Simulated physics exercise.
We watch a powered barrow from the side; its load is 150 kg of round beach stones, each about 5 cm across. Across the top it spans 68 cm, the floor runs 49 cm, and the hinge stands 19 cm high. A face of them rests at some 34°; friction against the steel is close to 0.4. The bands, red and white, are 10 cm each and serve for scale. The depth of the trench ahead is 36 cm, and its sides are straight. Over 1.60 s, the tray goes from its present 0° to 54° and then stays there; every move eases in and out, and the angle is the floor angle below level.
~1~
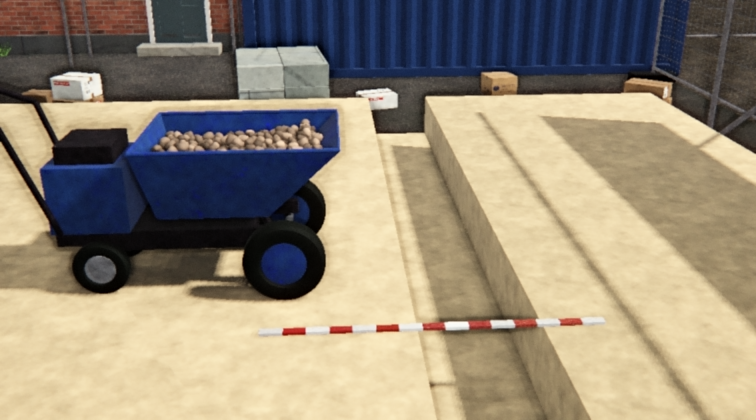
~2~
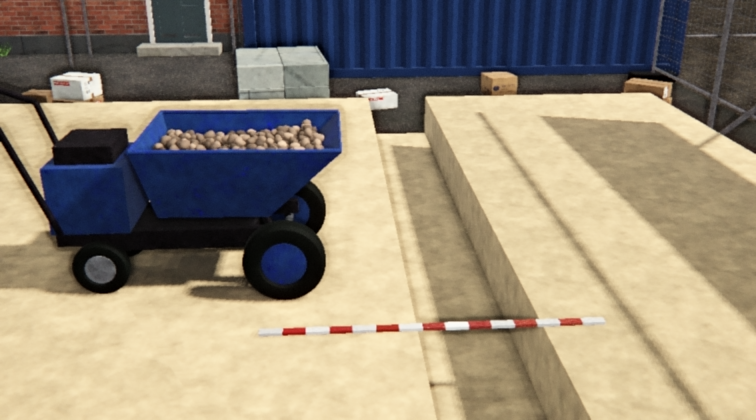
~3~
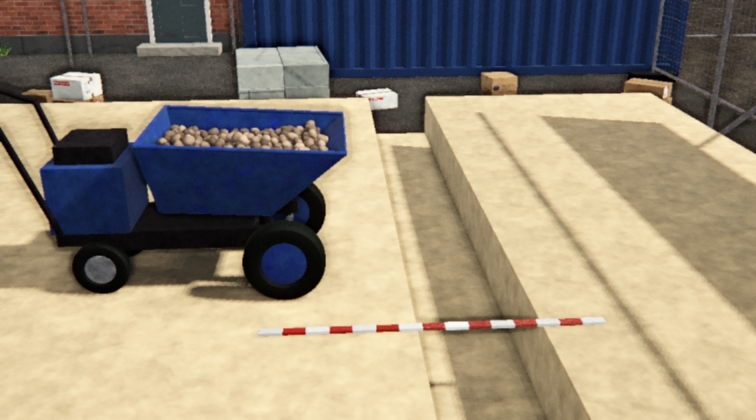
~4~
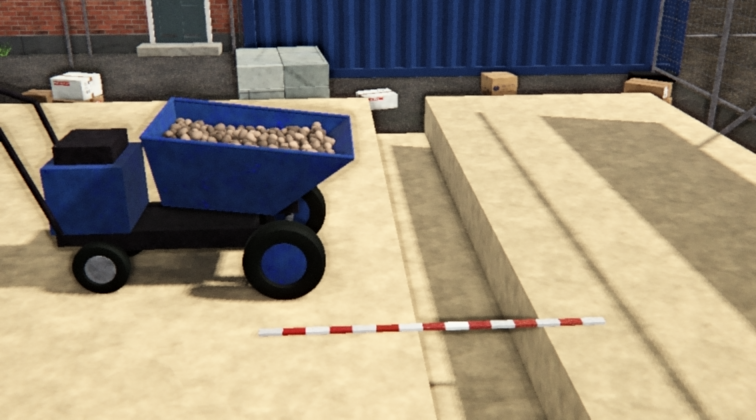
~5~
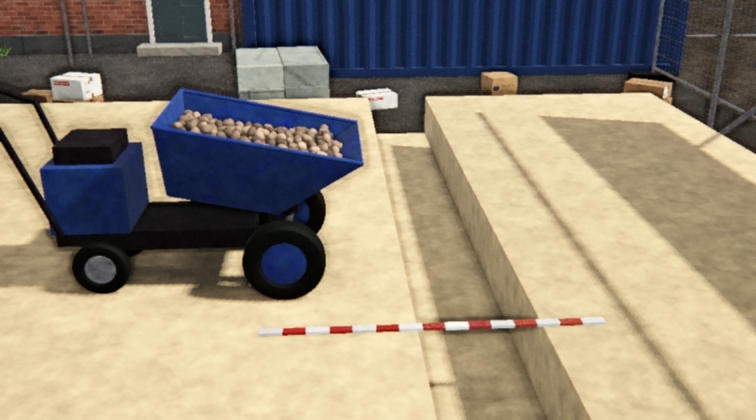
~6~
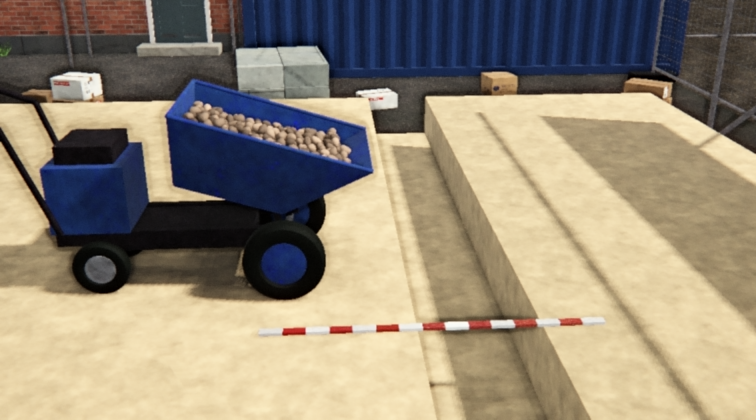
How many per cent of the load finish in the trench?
About 90 per cent.
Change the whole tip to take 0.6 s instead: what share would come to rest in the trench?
Around 90 per cent would end in the trench.
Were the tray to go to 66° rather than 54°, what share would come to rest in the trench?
Then roughly 100 percent.
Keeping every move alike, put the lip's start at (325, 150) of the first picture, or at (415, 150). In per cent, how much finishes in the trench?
About 85 per cent first, then about 65 per cent.
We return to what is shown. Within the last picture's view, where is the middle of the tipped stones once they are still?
About (453, 315).
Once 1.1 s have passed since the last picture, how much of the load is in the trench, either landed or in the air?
I'd say near 20 per cent at that time.
Then, 0.6 s after the last picture the floor is at 46°, 100 % in the tray; the foremost stones are at (390, 195).
Then, 1.1 s after the last picture the floor is at 54°, 81 % in the tray, 19 % in the trench; the foremost stones are at (474, 294).
Then, 1.4 s after the last picture the floor is at 54°, 52 % in the tray, 48 % in the trench; the foremost stones are at (506, 326).
Then, 3.4 s after the last picture the floor is at 54°, 10 % in the tray, 90 % in the trench; the foremost stones are at (503, 309).
